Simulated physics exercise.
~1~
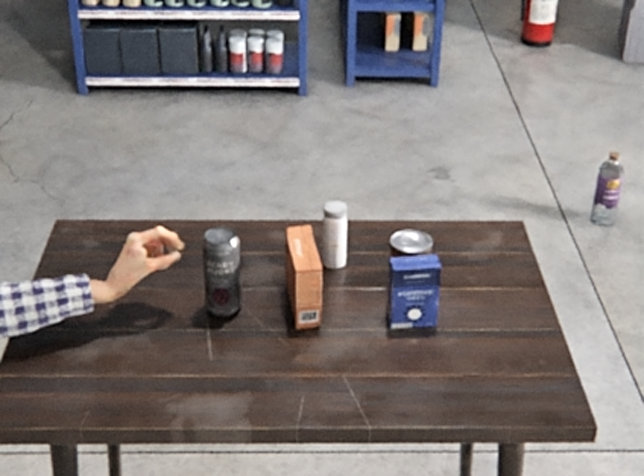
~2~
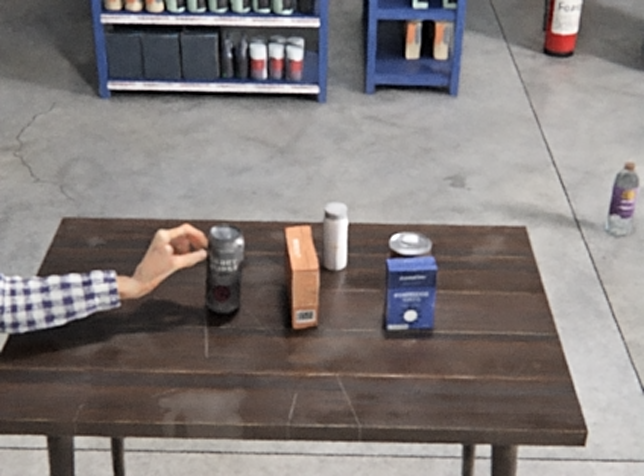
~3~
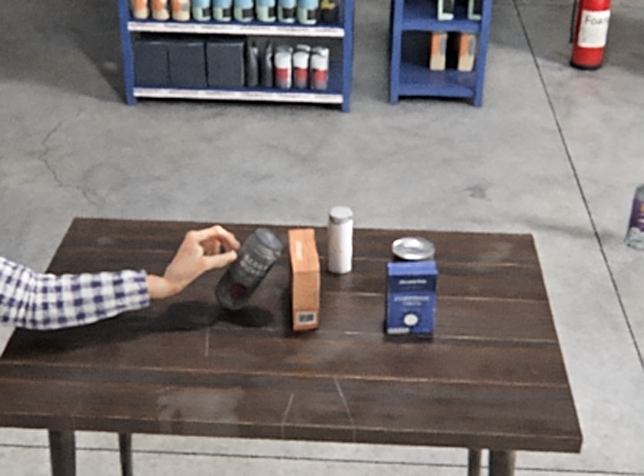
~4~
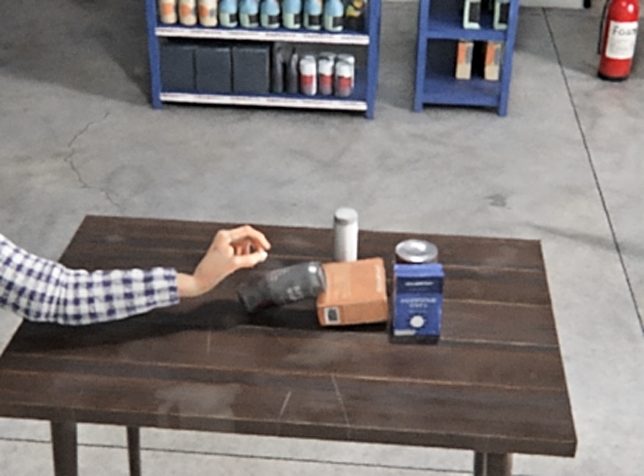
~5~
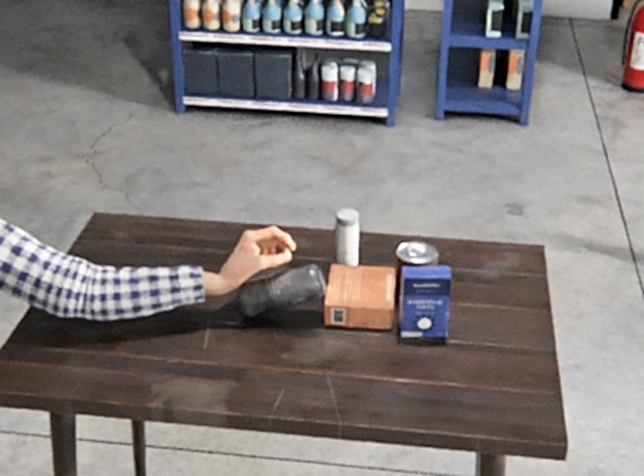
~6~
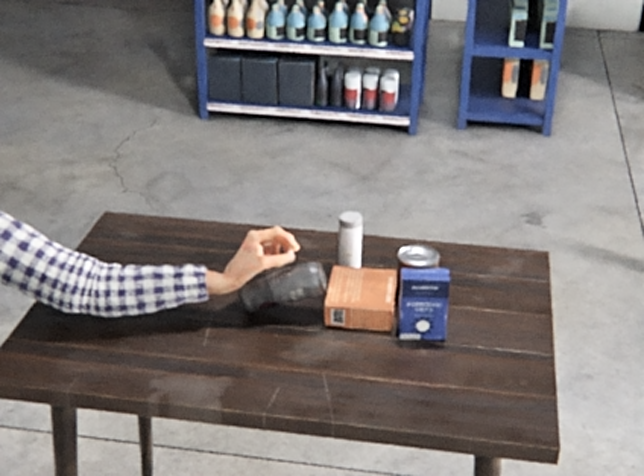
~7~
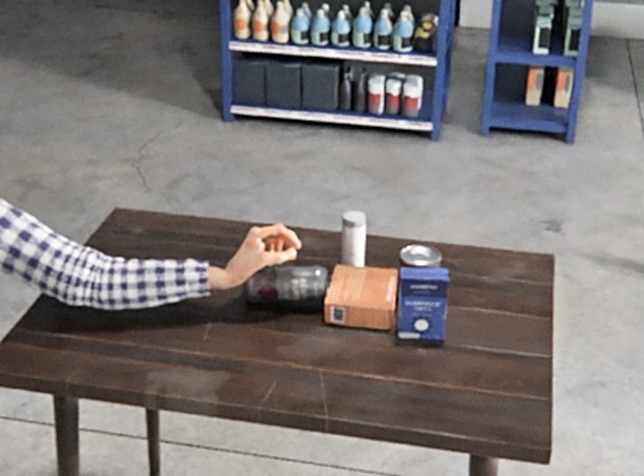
A hand in a checked sleeve pushed a dark can on a wooden table until it tipped right and knocked over the orange packet, and both ended up lying down beside the blue packet, which stayed standing near the white shaker and tin.
